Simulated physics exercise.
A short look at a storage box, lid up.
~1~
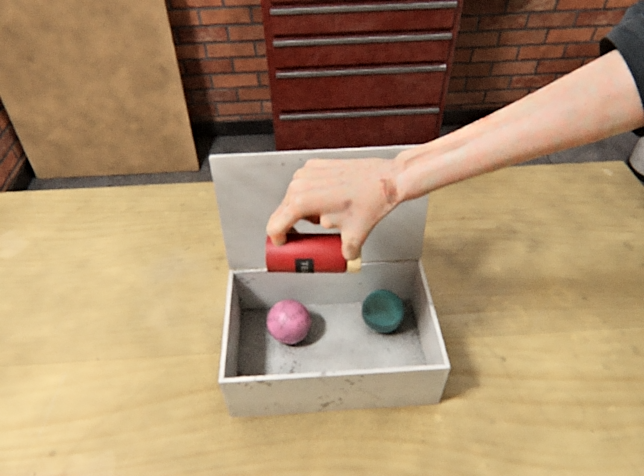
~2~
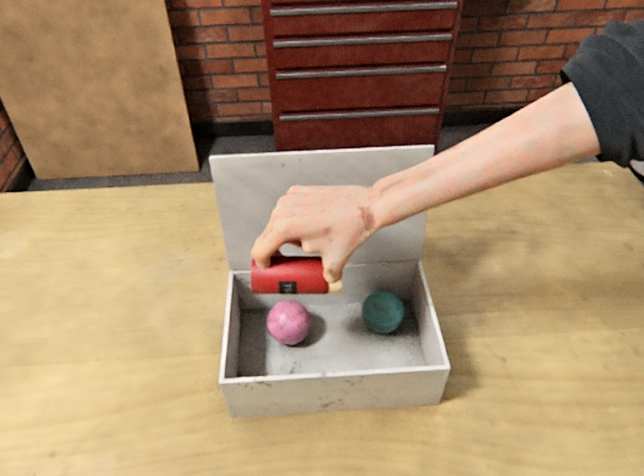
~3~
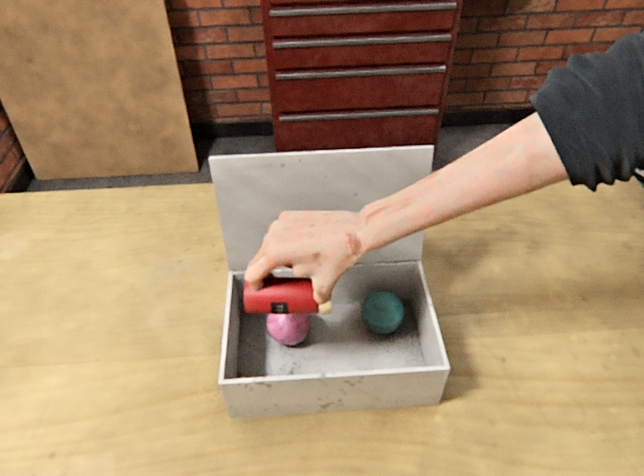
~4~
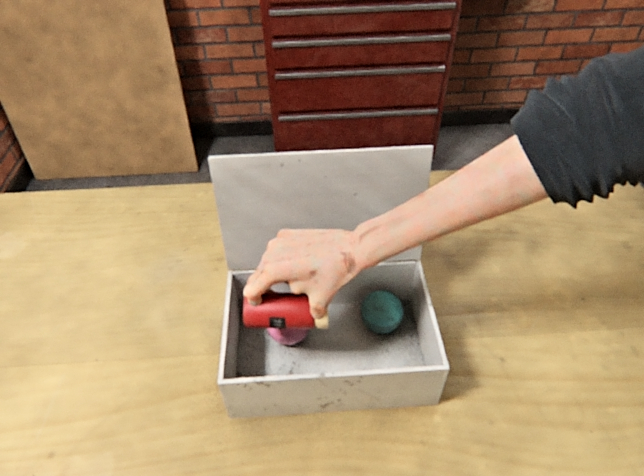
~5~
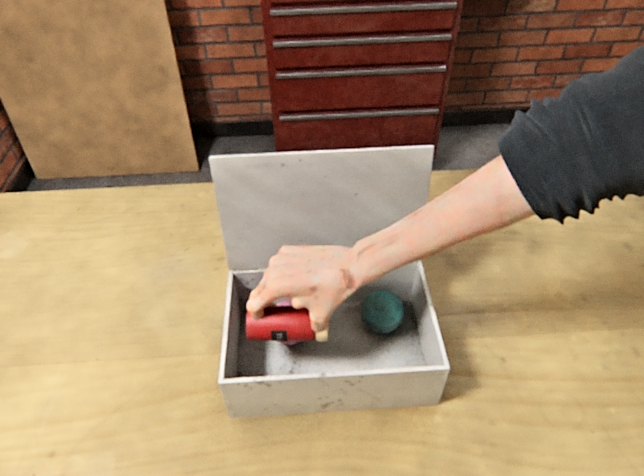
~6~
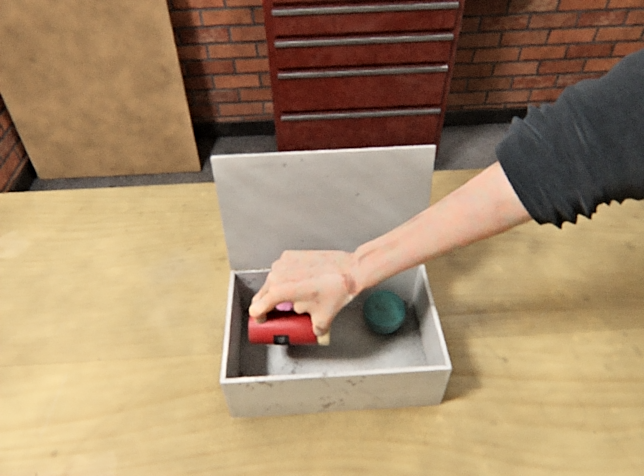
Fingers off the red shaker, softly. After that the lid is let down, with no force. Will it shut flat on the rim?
As it turns out, it closes.
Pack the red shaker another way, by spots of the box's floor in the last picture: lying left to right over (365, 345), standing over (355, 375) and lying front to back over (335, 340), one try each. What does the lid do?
In the first case it sits on the rim; in the second case it stays ajar; in the third case it sits on the rim.
Then, 0.80 s later than the last frame, lid starting down; red shaker moved well along near (291, 382); pink ball moved a little.
Then, 1.50 s later than the last frame, lid 62° above the rim; red shaker moved well along near (291, 380); pink ball moved a little.
Then, 1.90 s later than the last frame, lid 23° above the rim; red shaker moved well along near (291, 380); pink ball moved a little.
When it is over, lid shut; moved from the start, red shaker; the other 2 as before. End places, in pixels of the last picture, red shaker near (291, 380).
